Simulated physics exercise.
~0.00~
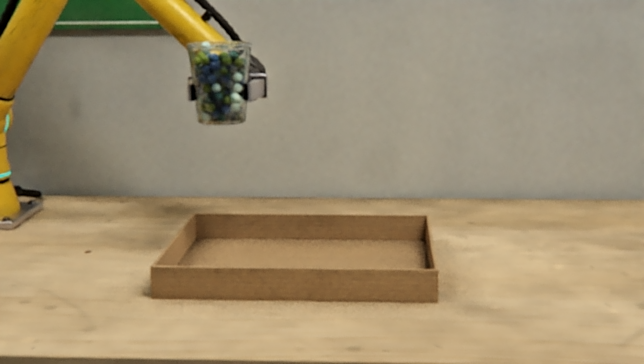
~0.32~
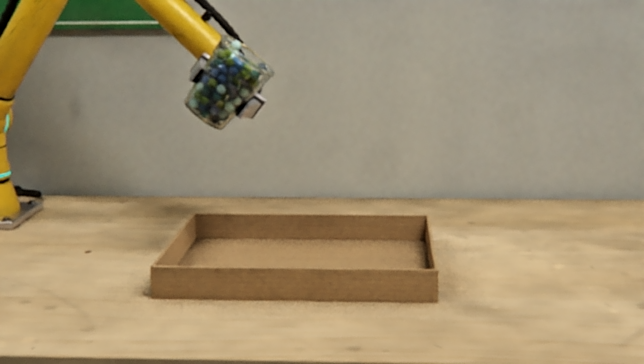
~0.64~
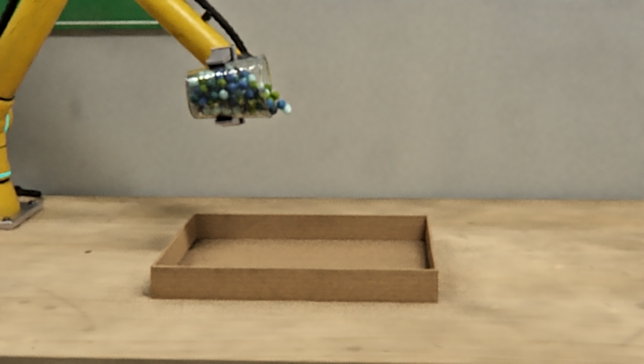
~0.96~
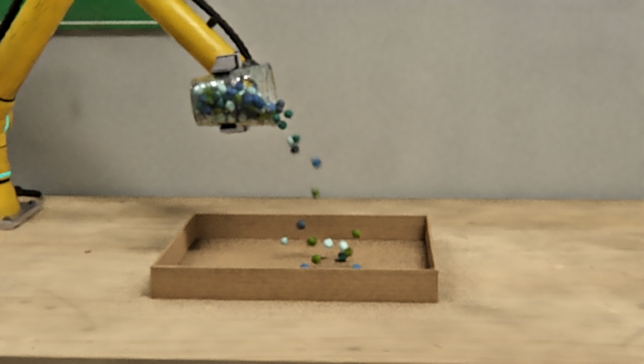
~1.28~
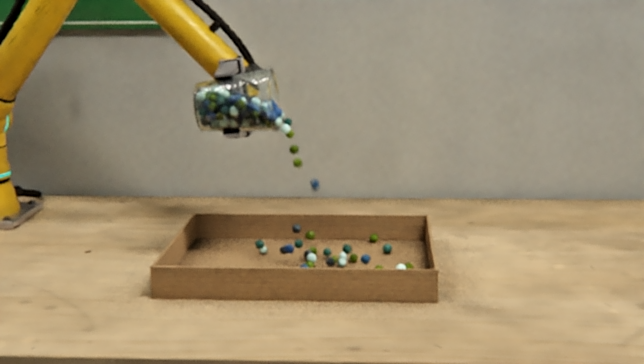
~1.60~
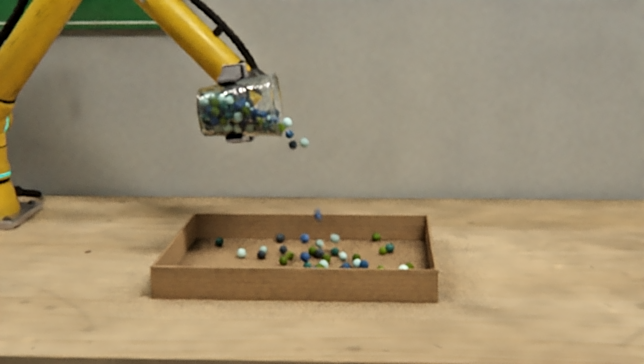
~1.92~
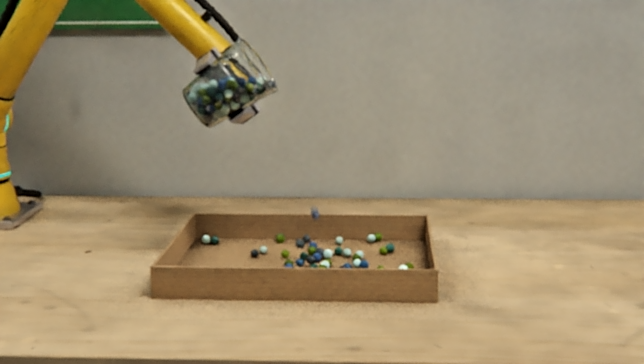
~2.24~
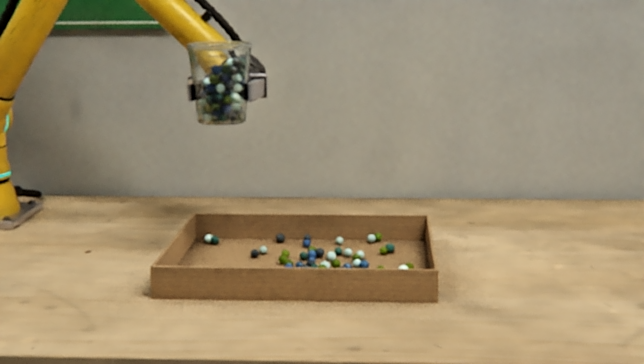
A yellow robot arm tips a clear cup, spills some colourful balls into a tray, then rights it.
